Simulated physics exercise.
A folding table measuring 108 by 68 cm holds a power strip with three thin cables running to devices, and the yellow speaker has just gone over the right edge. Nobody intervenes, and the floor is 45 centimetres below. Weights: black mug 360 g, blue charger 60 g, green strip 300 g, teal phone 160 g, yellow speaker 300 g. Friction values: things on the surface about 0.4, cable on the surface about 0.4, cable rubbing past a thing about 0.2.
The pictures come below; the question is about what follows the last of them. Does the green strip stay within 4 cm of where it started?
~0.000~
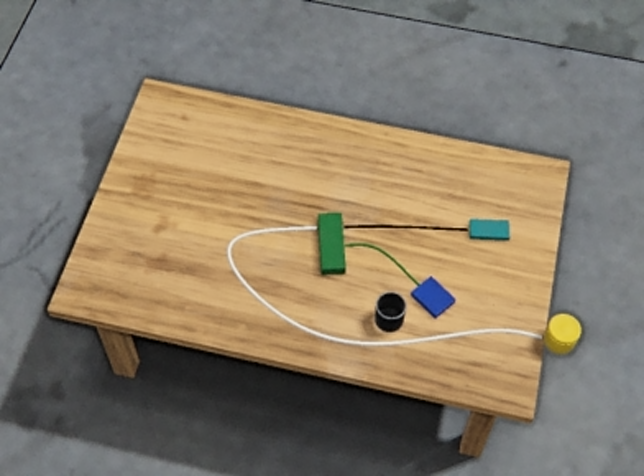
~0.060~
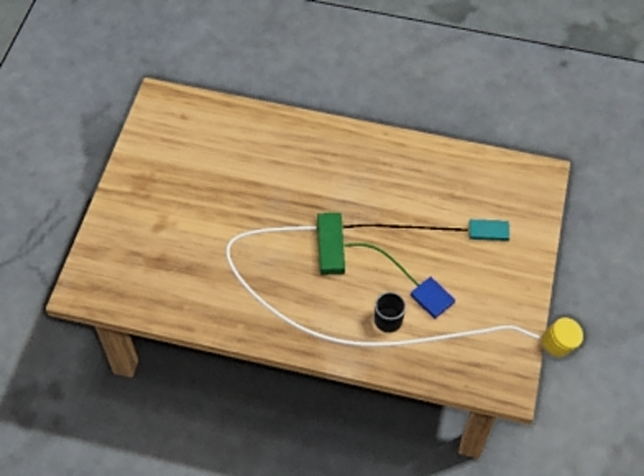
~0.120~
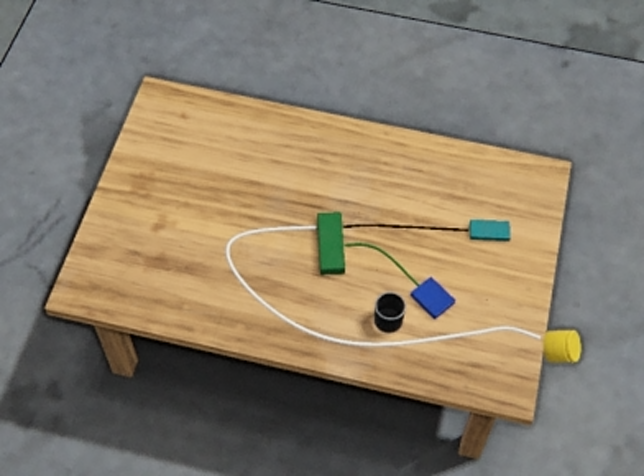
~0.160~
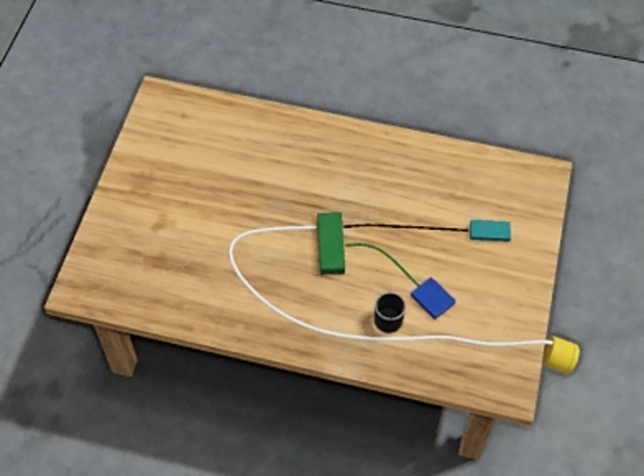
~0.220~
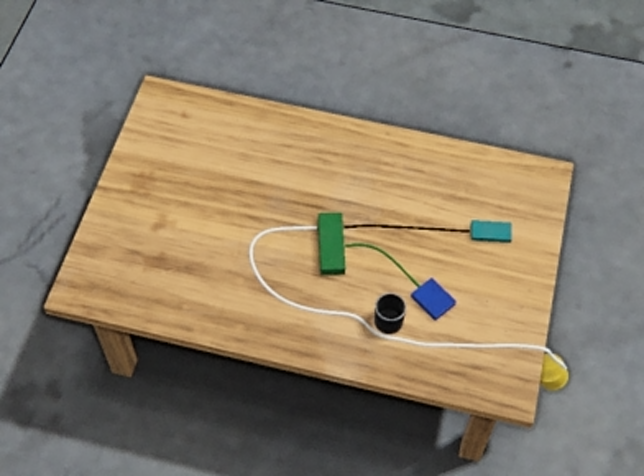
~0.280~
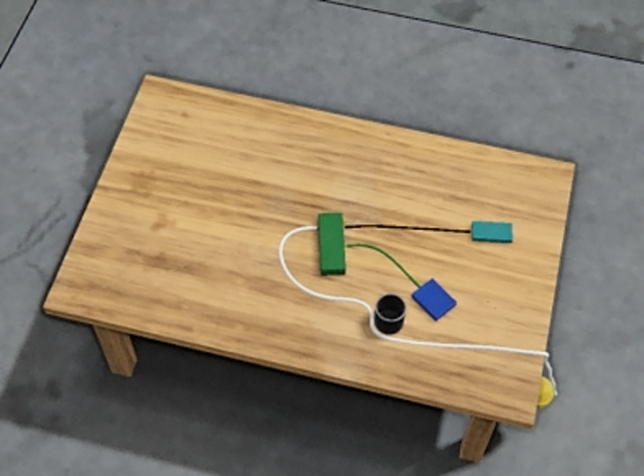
Yes.
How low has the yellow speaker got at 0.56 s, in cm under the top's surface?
40 cm or so.
By 0.6 s, the strip's end of the white cable at (317, 231); yellow speaker over the edge.
By 0.8 s, the strip's end of the white cable at (317, 231); yellow speaker over the edge.
By 1.1 s, the strip's end of the white cable at (317, 231); yellow speaker over the edge.
By 1.4 s, the strip's end of the white cable at (317, 231); yellow speaker over the edge.
By 2.6 s, the strip's end of the white cable at (317, 231); green strip 1 cm off its start at (335, 242), yellow speaker over the edge.
